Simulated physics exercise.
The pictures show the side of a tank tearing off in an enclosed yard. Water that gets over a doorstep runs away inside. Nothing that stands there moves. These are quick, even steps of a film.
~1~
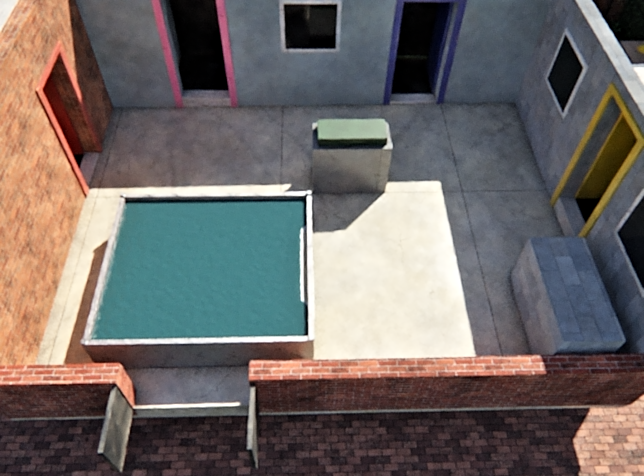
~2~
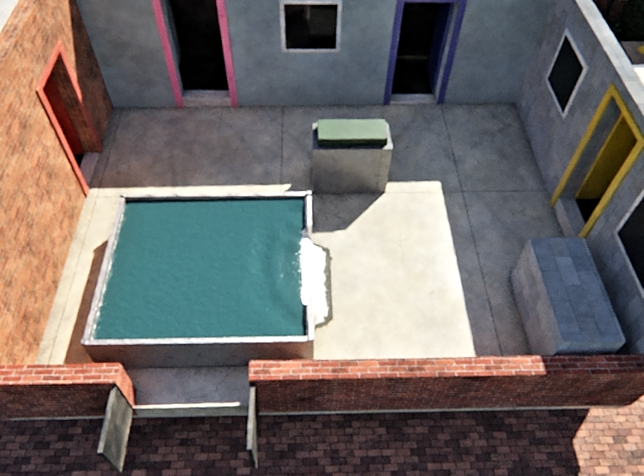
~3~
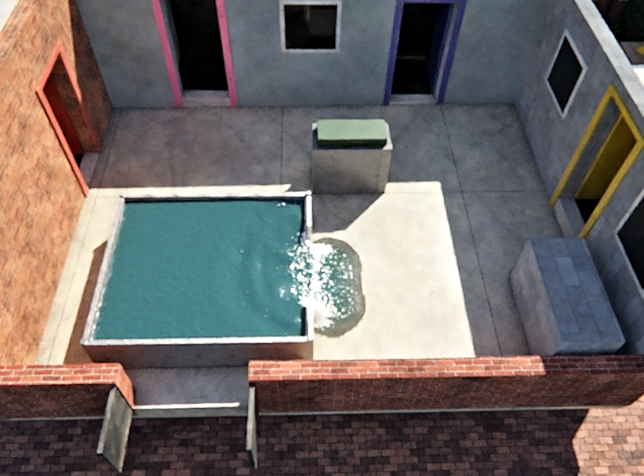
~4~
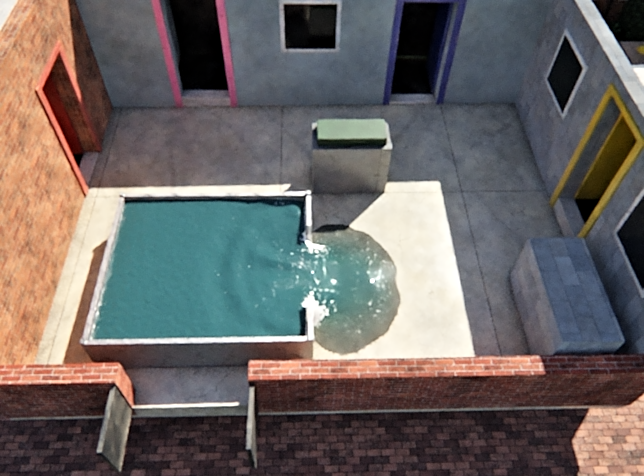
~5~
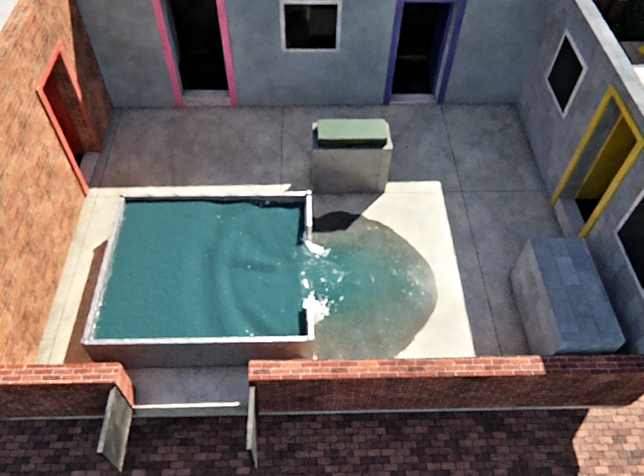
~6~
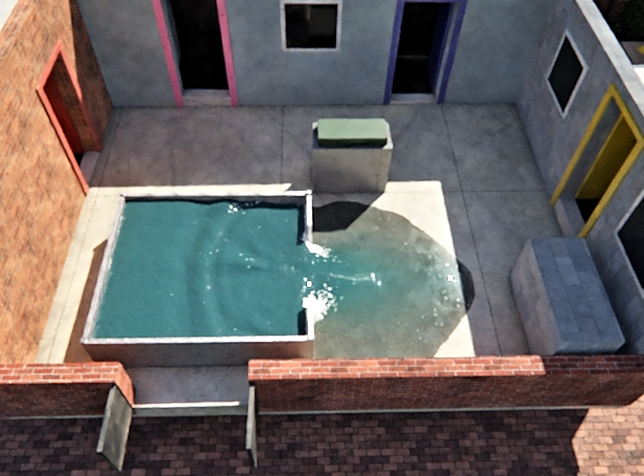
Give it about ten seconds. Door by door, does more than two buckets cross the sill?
In the end: The pink door stays under that; the blue door takes more than that; the yellow door stays under that; the red door takes more than that.
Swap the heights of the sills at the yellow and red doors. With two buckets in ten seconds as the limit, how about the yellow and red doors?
The yellow door goes over; the red door stays under.
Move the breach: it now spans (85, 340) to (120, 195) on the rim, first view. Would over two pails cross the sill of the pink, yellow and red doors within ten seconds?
The pink door is under; the yellow door stays under; the red door floods.
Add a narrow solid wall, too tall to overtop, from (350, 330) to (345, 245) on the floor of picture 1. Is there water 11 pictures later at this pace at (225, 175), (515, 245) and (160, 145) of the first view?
In turn: Wet, dry, free of water.
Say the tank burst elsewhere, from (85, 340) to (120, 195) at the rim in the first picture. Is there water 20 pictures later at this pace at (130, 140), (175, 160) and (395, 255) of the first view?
In that order: Flooded, covered, free of water.
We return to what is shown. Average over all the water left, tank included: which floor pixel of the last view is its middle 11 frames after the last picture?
I would point to (288, 285).
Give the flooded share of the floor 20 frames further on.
Some 45 per cent.
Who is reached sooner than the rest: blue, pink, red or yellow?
That is the yellow-painted one.
A moment on, water covers 30 % of the floor; the pink door not reached, the blue door not reached, the yellow door not reached, the red door not reached.
Next, water covers 40 % of the floor; the pink door not reached, the blue door not reached, the yellow door wet at the sill, nothing in, the red door not reached.
Then, water covers 45 % of the floor; the pink door not reached, the blue door not reached, the yellow door wet at the sill, nothing in, the red door not reached.
Later, water covers 65 % of the floor; the pink door not reached, the blue door under two buckets in, the yellow door wet at the sill, nothing in, the red door not reached.
In the end, water covers 100 % of the floor; the pink door wet at the sill, nothing in, the blue door far over two buckets in, the yellow door wet at the sill, nothing in, the red door over two buckets in.
